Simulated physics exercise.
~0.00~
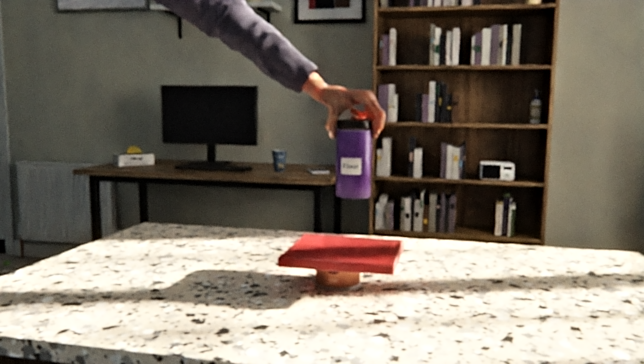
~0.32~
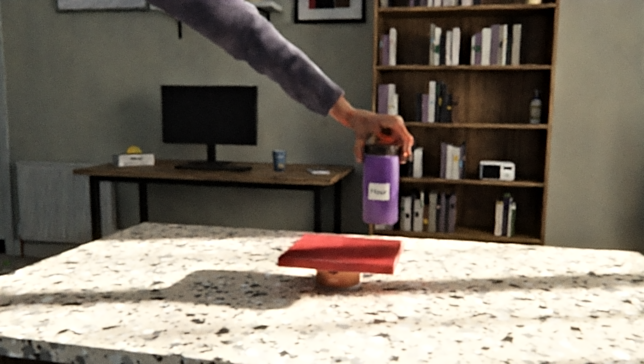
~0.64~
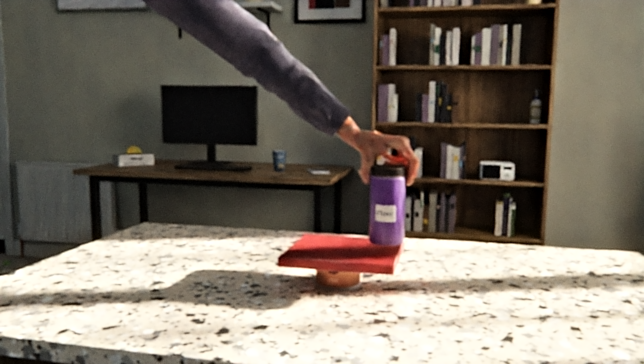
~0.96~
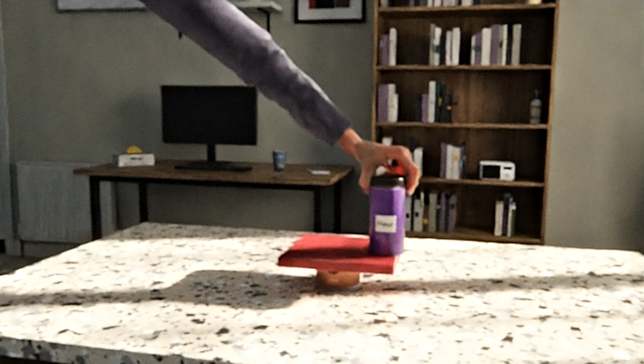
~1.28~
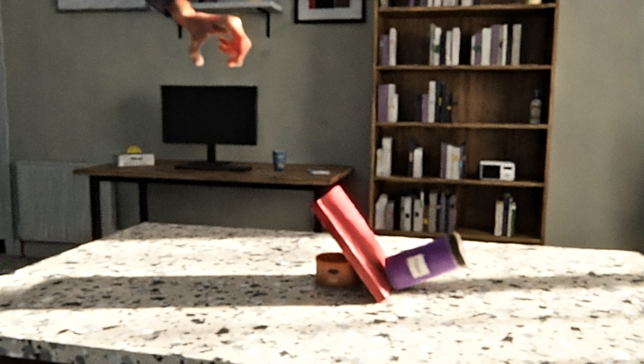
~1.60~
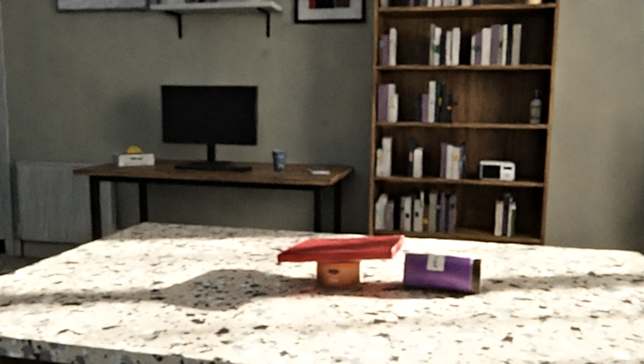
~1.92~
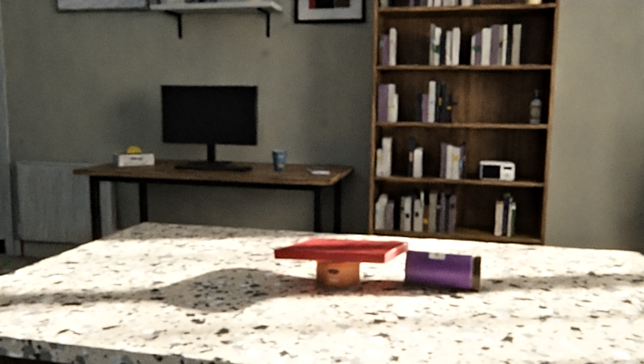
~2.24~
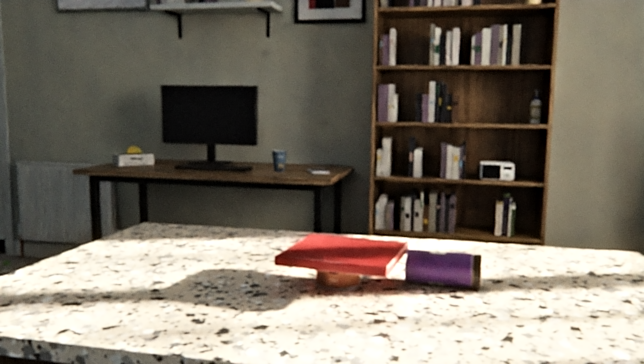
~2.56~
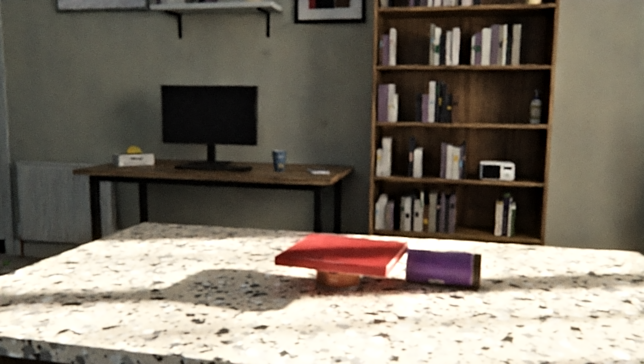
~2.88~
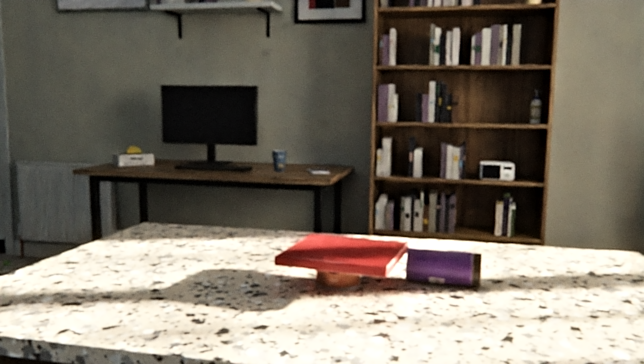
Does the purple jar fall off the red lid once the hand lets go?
Yes, the red lid tips up and the purple jar falls onto its side on the counter. The lid drops back onto the orange tub.
